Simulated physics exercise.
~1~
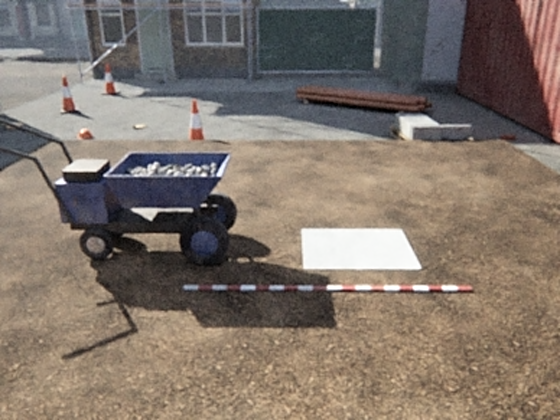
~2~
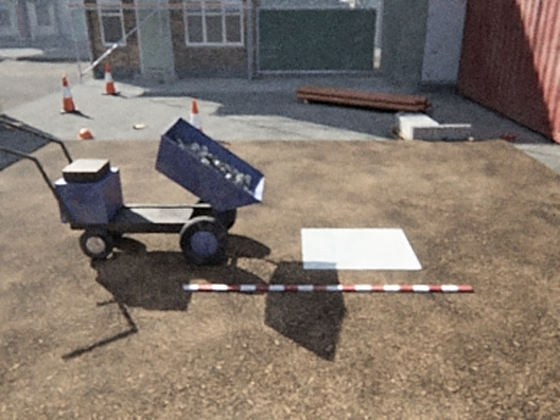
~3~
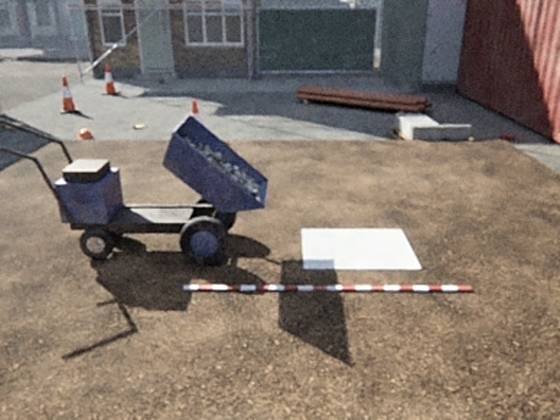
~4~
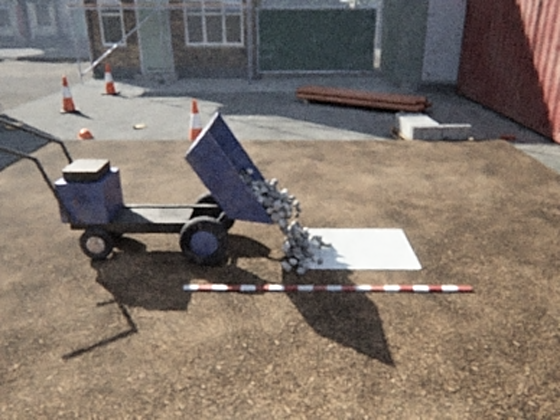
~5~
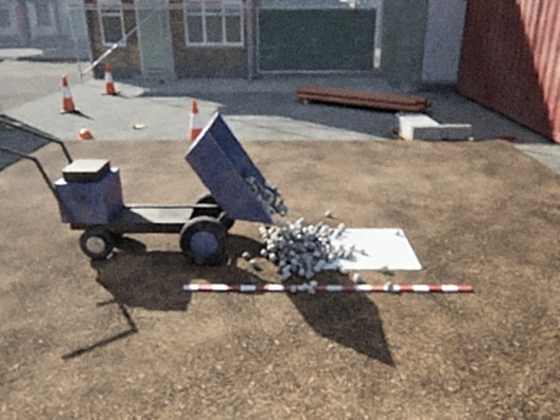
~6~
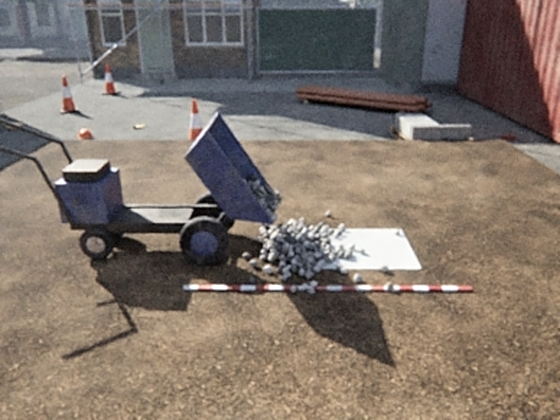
The footage shows a blue powered barrow tipping its tray of grey stones forward in stages until they spill to the right, ending in a heap on the ground and the near part of a white sheet, with some stones still in the raised tray.
